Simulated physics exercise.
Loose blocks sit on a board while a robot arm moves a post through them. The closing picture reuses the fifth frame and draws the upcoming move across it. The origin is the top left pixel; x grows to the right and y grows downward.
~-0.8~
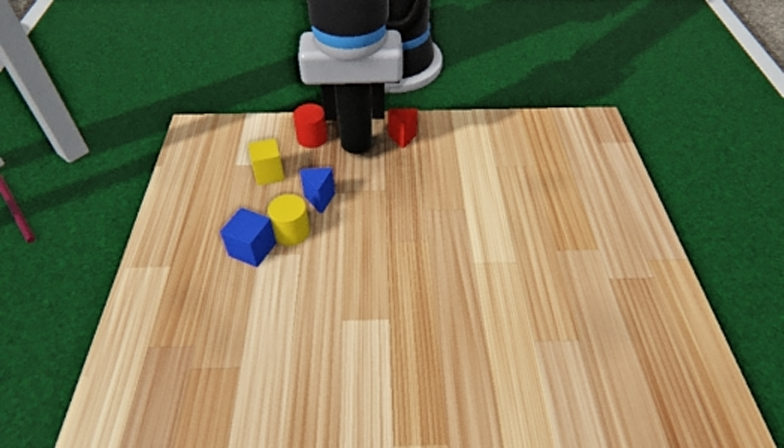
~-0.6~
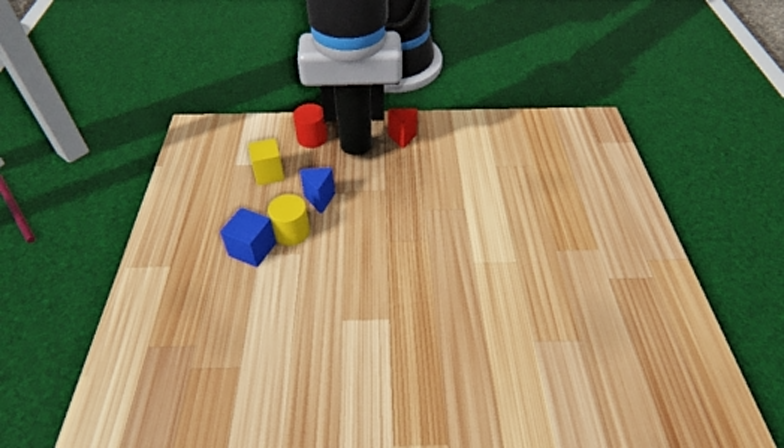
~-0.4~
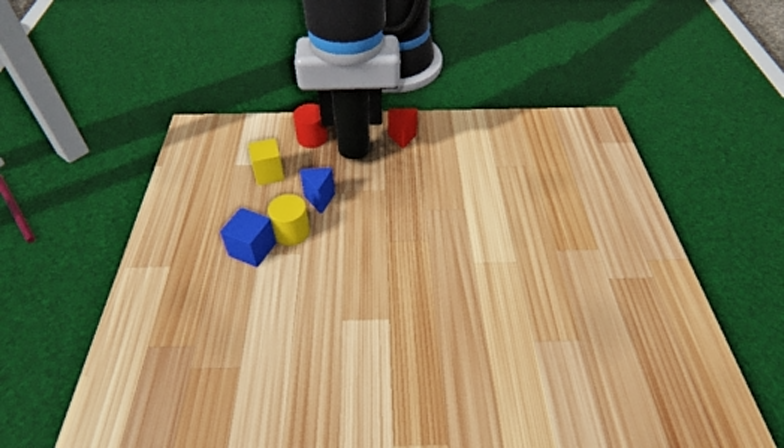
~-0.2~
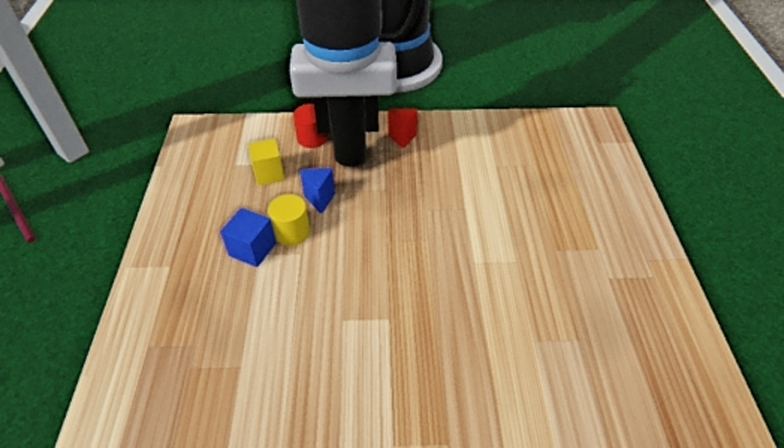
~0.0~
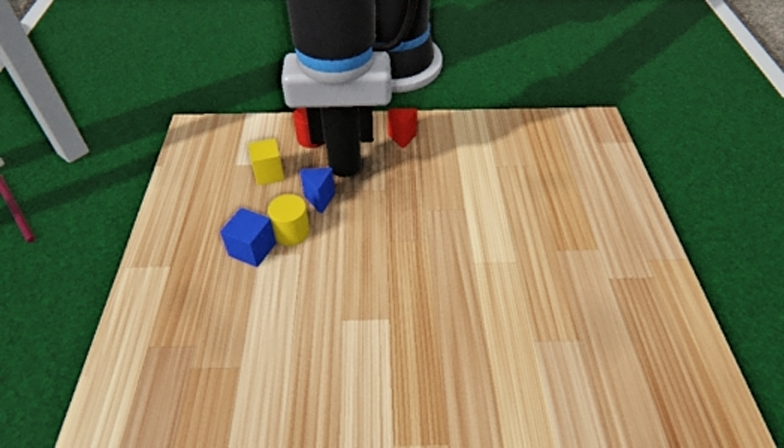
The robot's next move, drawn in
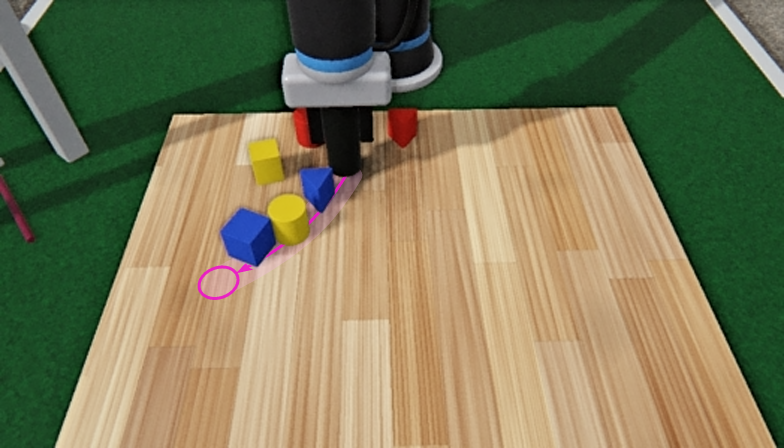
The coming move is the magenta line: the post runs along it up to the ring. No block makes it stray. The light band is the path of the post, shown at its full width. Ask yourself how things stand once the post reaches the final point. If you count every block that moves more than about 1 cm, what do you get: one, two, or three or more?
It displaces three or more.
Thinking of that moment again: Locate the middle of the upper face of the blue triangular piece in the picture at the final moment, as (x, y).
It will end up at (271, 193).
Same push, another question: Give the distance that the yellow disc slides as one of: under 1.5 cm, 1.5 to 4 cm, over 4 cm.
The distance will be above 4 cm.
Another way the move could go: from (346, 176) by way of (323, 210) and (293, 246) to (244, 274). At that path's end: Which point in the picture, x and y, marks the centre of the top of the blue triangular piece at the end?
I expect it at (278, 192).
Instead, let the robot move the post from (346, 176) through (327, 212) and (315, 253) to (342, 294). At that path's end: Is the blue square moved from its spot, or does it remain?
It is carried off its spot.
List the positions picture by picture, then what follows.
The first frame shows tip of the post (357, 144), middles of tops, blue square (245, 225), yellow disc (287, 207), red disc (309, 113), blue triangular piece (317, 175).
The second frame shows post (356, 145), nothing pushed.
The third frame shows post (354, 149), nothing pushed.
The fourth frame shows post (351, 156), nothing pushed.
The fifth frame shows post (345, 166), blue square (245, 225), yellow disc (287, 207), red disc partly hidden, blue triangular piece (317, 175).
The line goes from (346, 176) through (318, 213) and (275, 250) to (219, 282).
On the path given first. One third of the way, post (316, 204); blue square (241, 231), turned 25° clockwise; yellow disc (275, 213); blue triangular piece (285, 192), turned 85° clockwise.
Two thirds of the way, post (273, 241); blue square (196, 254); yellow disc (230, 231); blue triangular piece (271, 193).
At the end, post (215, 273); blue square (163, 267), turned 15° anticlockwise; yellow disc (190, 235); red disc unmoved; blue triangular piece (271, 193), turned 120° clockwise.
